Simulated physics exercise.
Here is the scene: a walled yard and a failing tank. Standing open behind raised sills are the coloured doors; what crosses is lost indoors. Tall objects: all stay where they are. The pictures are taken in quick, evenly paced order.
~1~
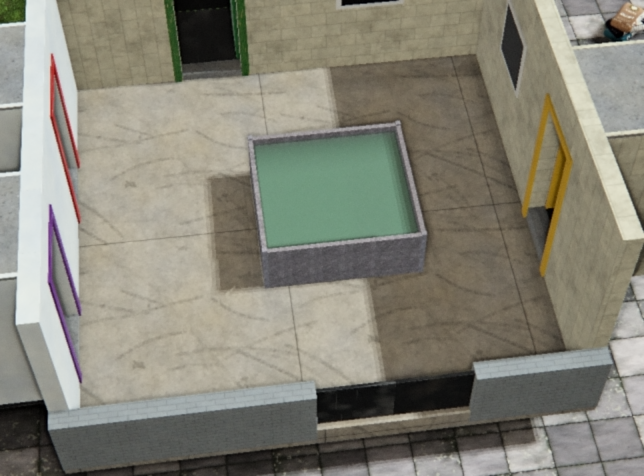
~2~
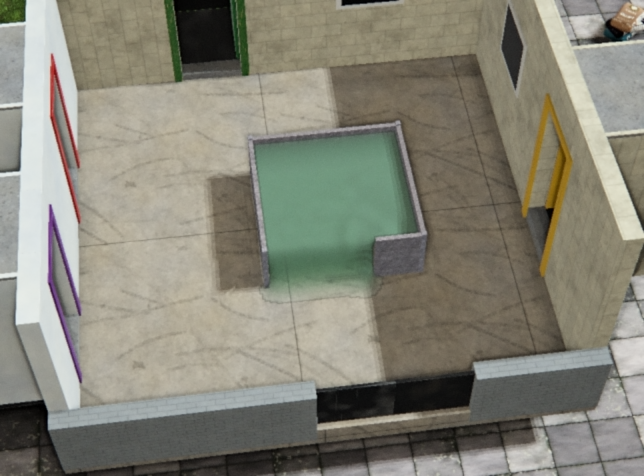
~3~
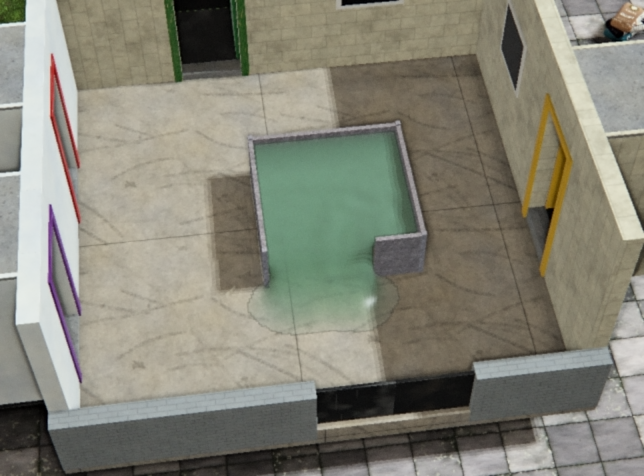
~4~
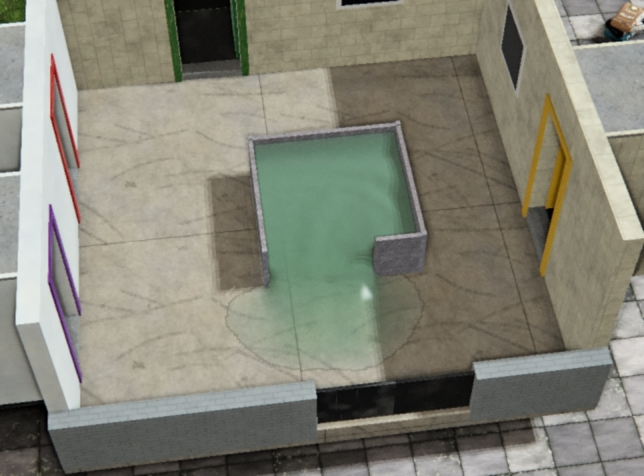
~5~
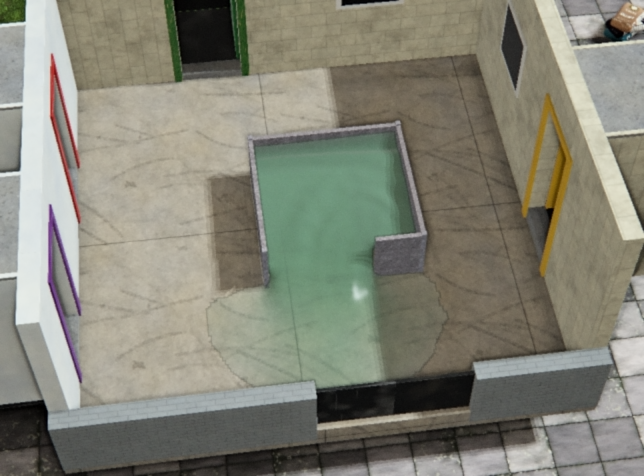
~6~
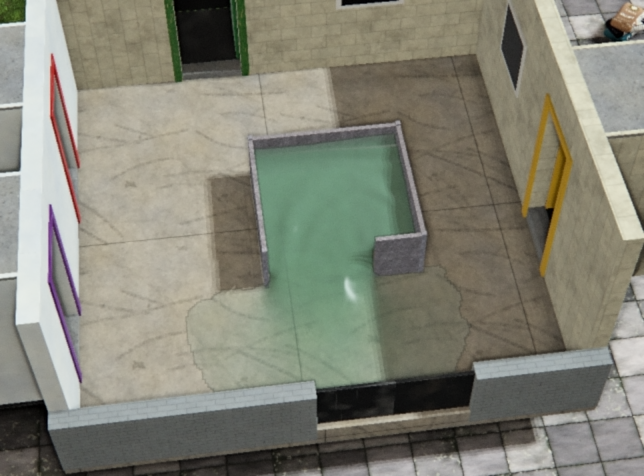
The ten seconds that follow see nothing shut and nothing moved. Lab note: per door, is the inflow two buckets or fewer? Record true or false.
Green door true; red door true; yellow door true; purple door false.
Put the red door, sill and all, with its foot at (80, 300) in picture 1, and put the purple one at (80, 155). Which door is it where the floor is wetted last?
Answer: The one in green.
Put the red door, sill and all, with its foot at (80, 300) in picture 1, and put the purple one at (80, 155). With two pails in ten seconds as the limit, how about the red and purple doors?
So here's how it goes: Red runs over, while purple stays within bounds.
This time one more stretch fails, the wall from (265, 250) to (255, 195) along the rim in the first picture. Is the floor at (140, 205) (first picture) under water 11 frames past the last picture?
At that place: Awash.
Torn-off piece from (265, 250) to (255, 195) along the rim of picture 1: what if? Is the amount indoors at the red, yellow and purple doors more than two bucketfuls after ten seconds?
Note - red door breaks the threshold; yellow door comes in lower; purple door breaks the threshold.
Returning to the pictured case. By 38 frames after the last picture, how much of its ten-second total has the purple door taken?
Around 85 in a hundred.
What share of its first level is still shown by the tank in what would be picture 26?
Around 28 in a hundred, give or take.
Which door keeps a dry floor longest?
Answer - the one in green.
A moment on, water covers 20 % of the floor; the green door not reached, the red door not reached, the yellow door not reached, the purple door not reached.
Next, water covers 30 % of the floor; the green door not reached, the red door not reached, the yellow door not reached, the purple door wet at the sill, nothing in.
Then, water covers 55 % of the floor; the green door not reached, the red door wet at the sill, nothing in, the yellow door wet at the sill, nothing in, the purple door over two buckets in.
Later, water covers 95 % of the floor; the green door wet at the sill, nothing in, the red door wet at the sill, nothing in, the yellow door wet at the sill, nothing in, the purple door far over two buckets in.
In the end, water covers 100 % of the floor; the green door wet at the sill, nothing in, the red door wet at the sill, nothing in, the yellow door wet at the sill, nothing in, the purple door far over two buckets in.
